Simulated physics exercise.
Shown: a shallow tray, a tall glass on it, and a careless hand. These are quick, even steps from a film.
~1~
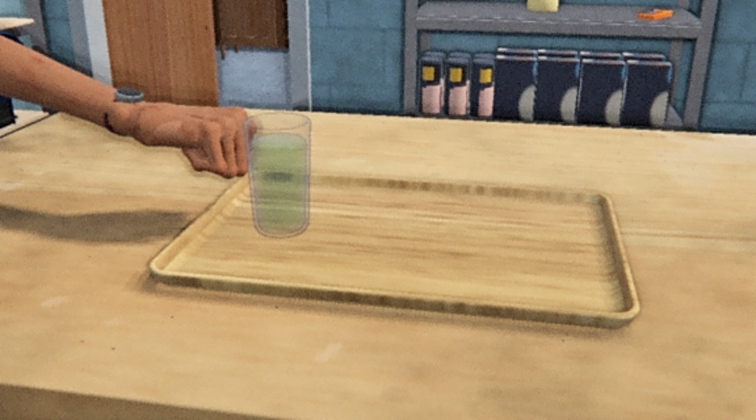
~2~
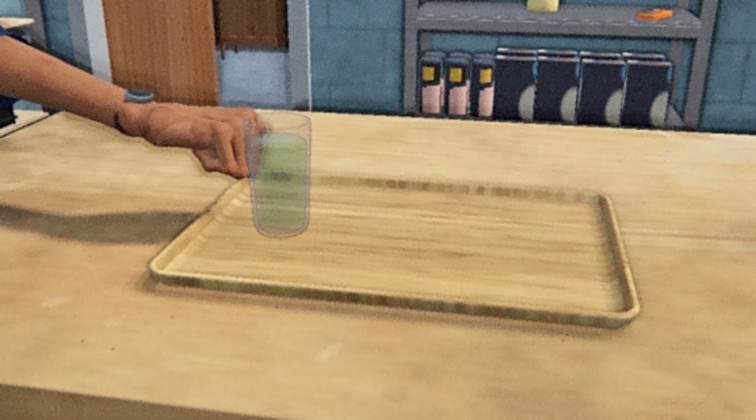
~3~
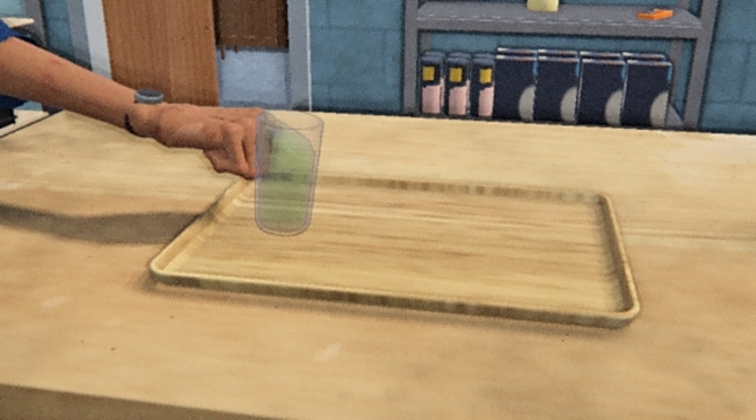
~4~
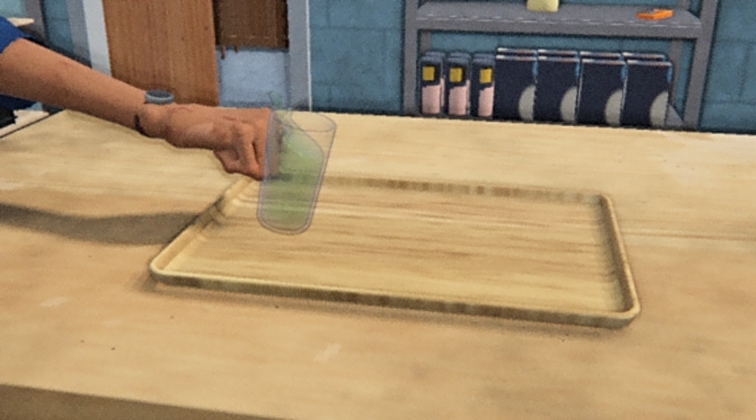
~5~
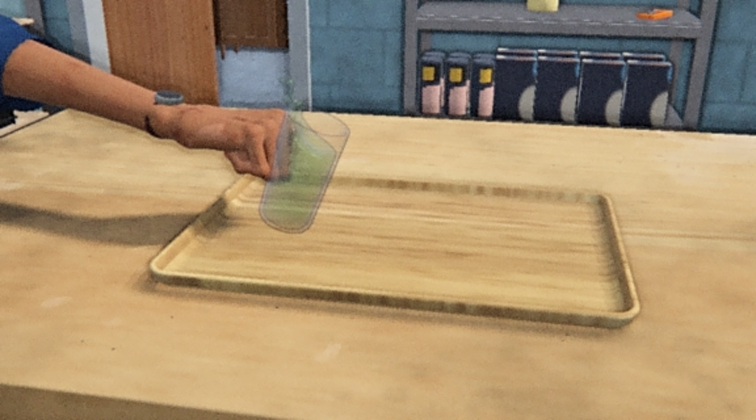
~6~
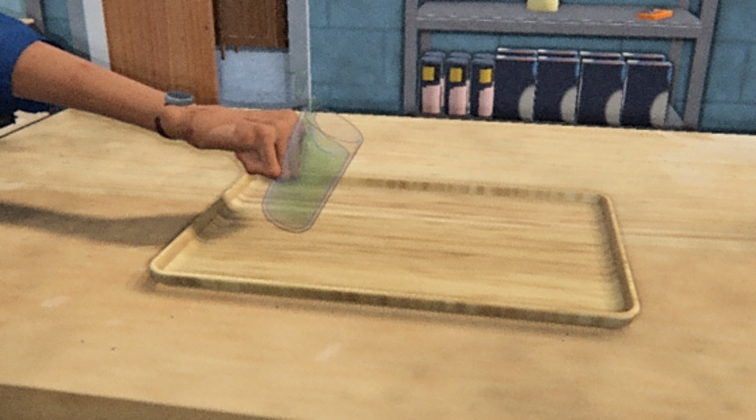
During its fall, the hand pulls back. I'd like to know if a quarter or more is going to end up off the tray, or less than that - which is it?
The runoff from the tray comes to more than a quarter of the liquid.
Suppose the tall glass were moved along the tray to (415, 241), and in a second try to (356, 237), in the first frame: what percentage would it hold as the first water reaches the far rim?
Roughly 75 % and then 60 %.
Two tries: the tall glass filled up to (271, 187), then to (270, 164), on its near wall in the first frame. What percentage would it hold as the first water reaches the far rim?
Roughly 45 per cent, then roughly 50 per cent.
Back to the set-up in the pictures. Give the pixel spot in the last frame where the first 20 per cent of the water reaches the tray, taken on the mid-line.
Roughly (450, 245).
A moment on, the tall glass lies on its side and 93 per cent is in the glass, 0 on the tray and 7 above or beyond its rim.
Next, the tall glass lies on its side and 51 per cent is in the glass, 38 on the tray and 11 above or beyond its rim.
Then the tall glass lies on its side and 28 per cent is in the glass, 56 on the tray and 16 above or beyond its rim.
Later the tall glass lies on its side and 15 per cent is in the glass, 42 on the tray and 42 above or beyond its rim.
At rest 58 per cent is held by tray and glass, 42 is off the tray.
